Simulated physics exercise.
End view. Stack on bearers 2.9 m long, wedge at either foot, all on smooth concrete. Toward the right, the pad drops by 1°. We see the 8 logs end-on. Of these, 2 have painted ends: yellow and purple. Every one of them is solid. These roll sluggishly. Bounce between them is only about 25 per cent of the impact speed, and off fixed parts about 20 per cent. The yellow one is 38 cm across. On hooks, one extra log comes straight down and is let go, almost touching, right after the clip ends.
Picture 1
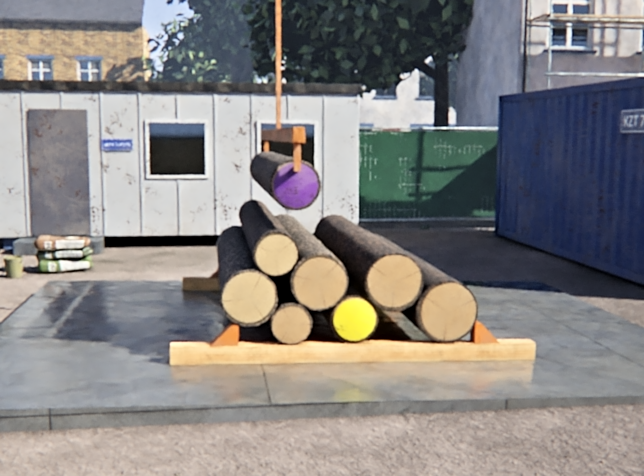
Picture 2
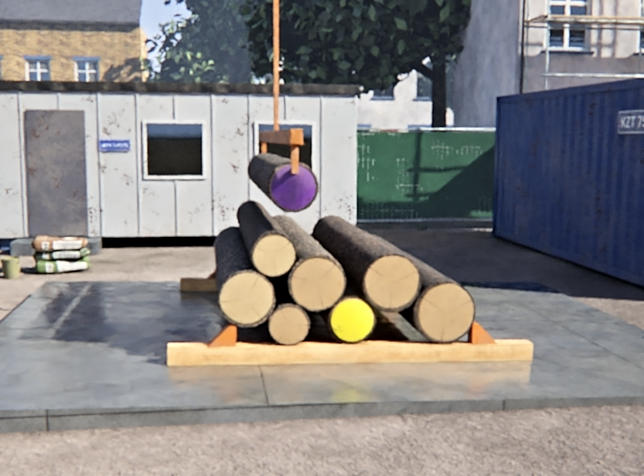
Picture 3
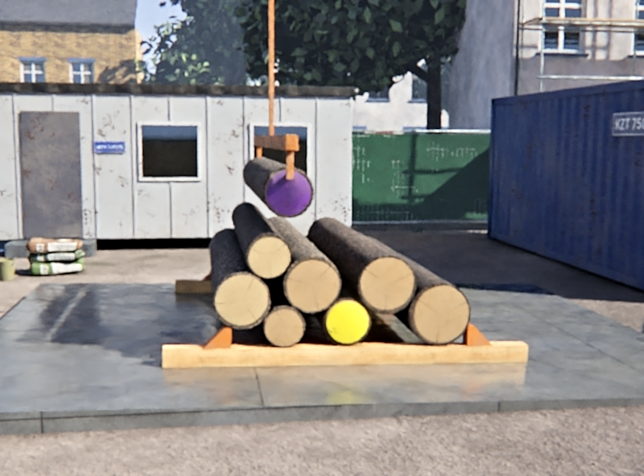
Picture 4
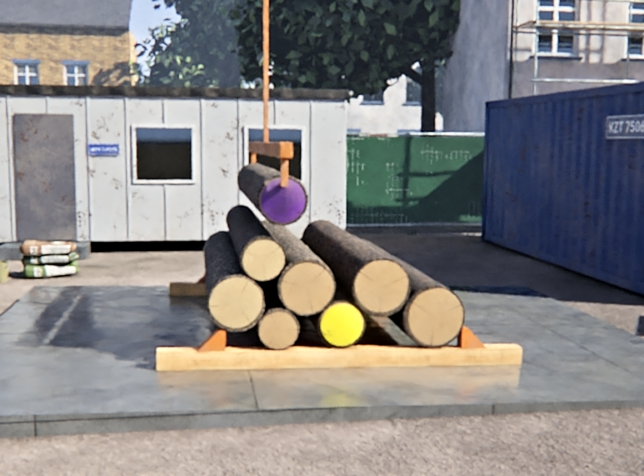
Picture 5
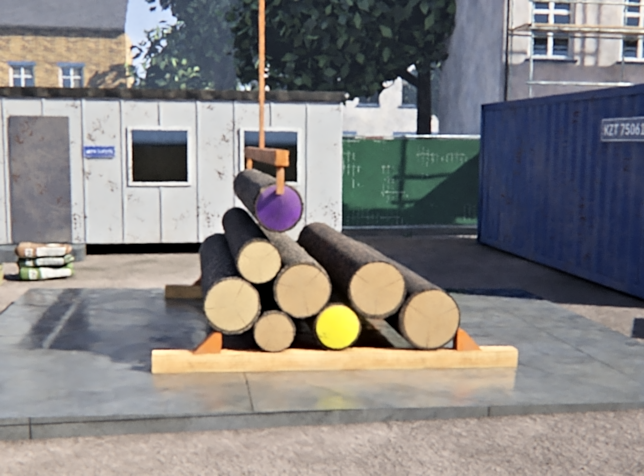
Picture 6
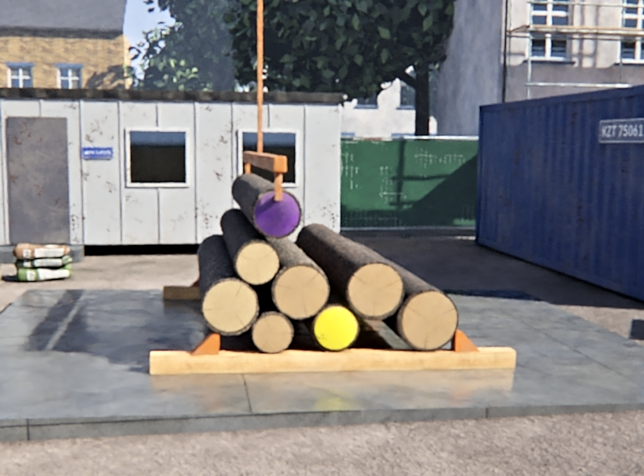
In the video, a log with a purple-painted end hangs from an orange hoist and is lowered slowly toward a wedged stack of logs, one with a yellow end, while the view shifts slightly and the stack stays still.
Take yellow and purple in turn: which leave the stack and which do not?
Once settled, the yellow one is kept back and the purple one is kept back.
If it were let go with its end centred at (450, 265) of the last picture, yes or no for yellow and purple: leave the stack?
In that case yellow stays inside, purple gets out.
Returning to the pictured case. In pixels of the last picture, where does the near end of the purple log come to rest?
In the last picture it sits near (340, 252).
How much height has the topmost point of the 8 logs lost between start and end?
About 45 cm.
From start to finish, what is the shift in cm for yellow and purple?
The yellow one shifts some 0 and the purple one roughly 70.
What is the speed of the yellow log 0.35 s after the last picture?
Speed: Around 0.0 m/s.
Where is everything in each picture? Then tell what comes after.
Yellow (355, 321), purple (296, 185); purple hangs on the hooks; 4 form the bottom row, in the first picture.
Yellow (353, 321), purple (294, 187); purple hangs on the hooks; lowered 1 cm, in the second picture.
Yellow (348, 323), purple (289, 193); purple hangs on the hooks; lowered 4 cm, in the third picture.
Yellow (342, 326), purple (283, 201); purple hangs on the hooks; lowered 7 cm, in the fourth picture.
Yellow (338, 328), purple (279, 208); purple hangs on the hooks; lowered 11 cm, in the fifth picture.
Yellow (336, 329), purple (277, 214); purple hangs on the hooks; lowered 15 cm, in the sixth picture.
Then, 0.35 s past the sixth picture, yellow is on the bearers, 90 cm inside the left chock; purple is up on others, 55 cm inside the left chock, rolling right; 0 of 8 are outside the chocks.
Then, 0.65 s past the sixth picture, purple is up on others, 80 cm inside the left chock, rolling right; yellow as before; 0 of 8 are outside the chocks.
Finally (1.05 s after the last picture), yellow is on the bearers, 90 cm inside the left chock; purple is up on others, 90 cm inside the left chock; 0 of 8 are outside the chocks.
